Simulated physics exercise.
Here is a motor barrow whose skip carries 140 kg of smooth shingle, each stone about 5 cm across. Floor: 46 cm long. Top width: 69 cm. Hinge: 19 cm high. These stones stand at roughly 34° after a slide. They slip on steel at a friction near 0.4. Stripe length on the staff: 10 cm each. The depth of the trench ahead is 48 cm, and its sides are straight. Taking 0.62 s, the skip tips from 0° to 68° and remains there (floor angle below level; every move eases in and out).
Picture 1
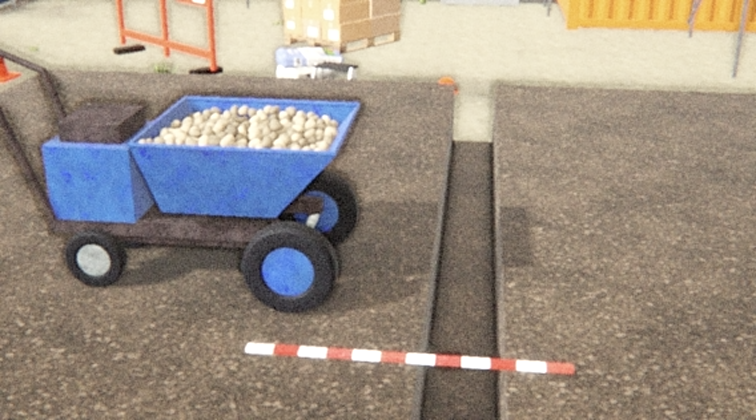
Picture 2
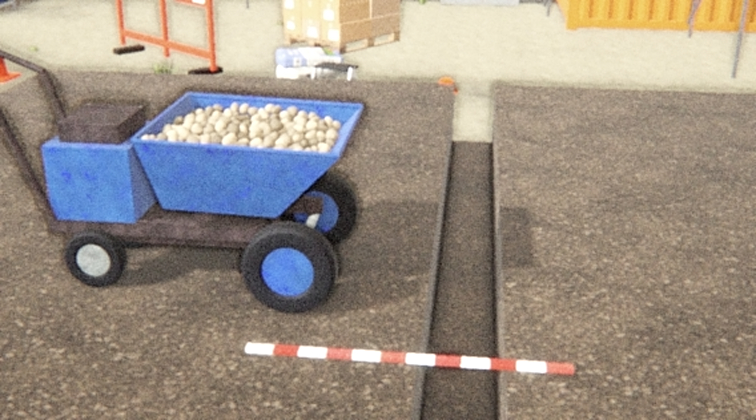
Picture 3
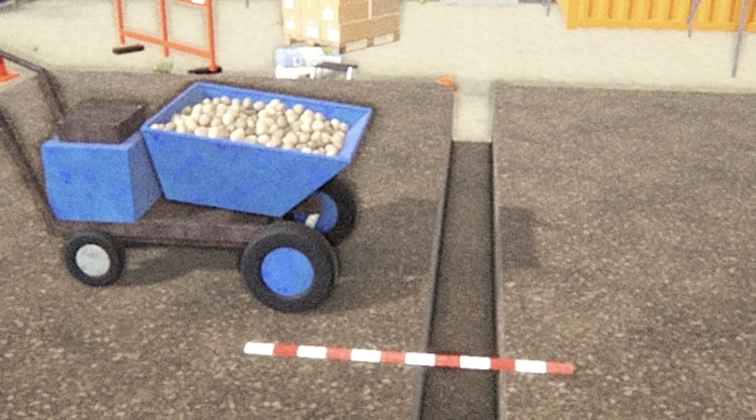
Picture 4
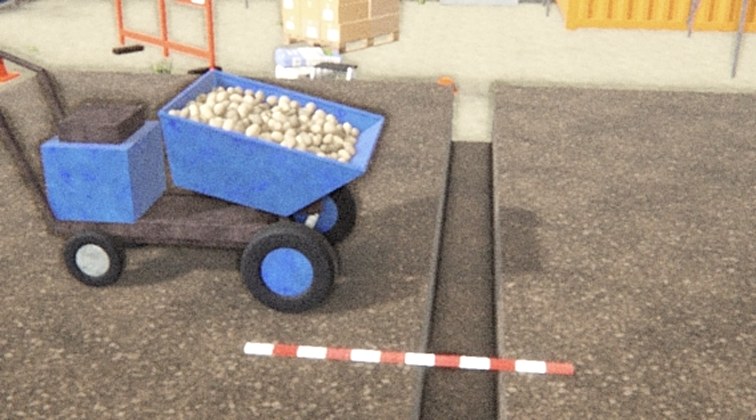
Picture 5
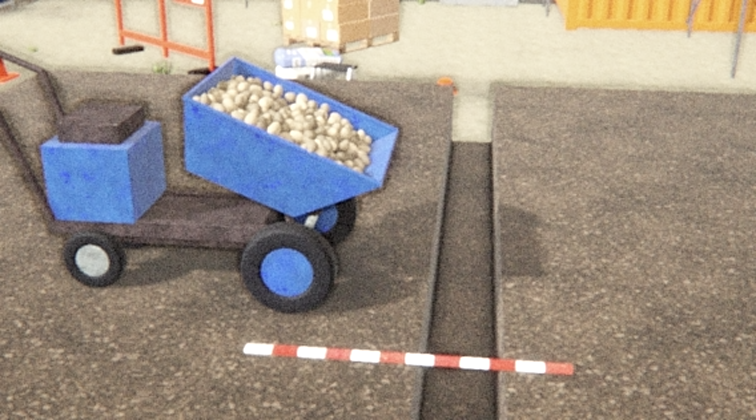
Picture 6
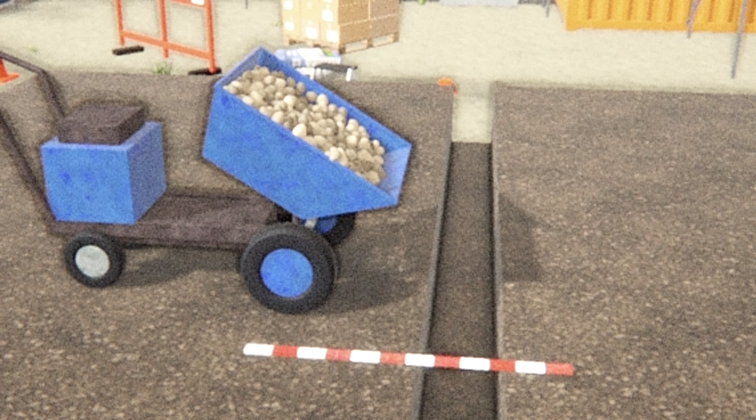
A blue motor barrow with its skip full of pale rounded stones stands side-on at the left of a rough brown work yard, seen from slightly above. A narrow straight trench runs away to its right, a red-and-white staff lies across the foreground, and an orange barrier, stacked boxes and an orange container stand behind. The skip tilts steadily steeper, its rear rising and its lip lowering rightward, while the wheels and camera stay still.
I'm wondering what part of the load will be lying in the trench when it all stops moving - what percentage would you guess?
I would guess about 72 per cent.
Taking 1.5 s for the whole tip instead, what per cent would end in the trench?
That would give about 90 percent.
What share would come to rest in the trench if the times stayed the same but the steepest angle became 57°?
About 70%.
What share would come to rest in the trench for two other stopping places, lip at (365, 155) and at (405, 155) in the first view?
Roughly 45 in a hundred from the first, 15 in a hundred from the second.
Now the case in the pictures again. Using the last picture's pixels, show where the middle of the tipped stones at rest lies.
The middle should be near (478, 361).
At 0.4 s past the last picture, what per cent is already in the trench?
At that moment: Approx. 30 %.
Then, 0.2 s after the last picture the floor is at 57°, 100 % in the skip; the foremost stones are at (411, 213).
Then, 0.4 s after the last picture the floor is at 68°, 69 % in the skip, 30 % in the trench, 1 % past the trench; the foremost stones are at (510, 285).
Then, 0.8 s after the last picture the floor is at 68°, 15 % in the skip, 57 % in the trench, 28 % past the trench; the foremost stones are at (695, 298).
Then, 2.7 s after the last picture the floor is at 68°, 0 % in the skip, 72 % in the trench, 28 % past the trench; the foremost stones are past the picture's edge.
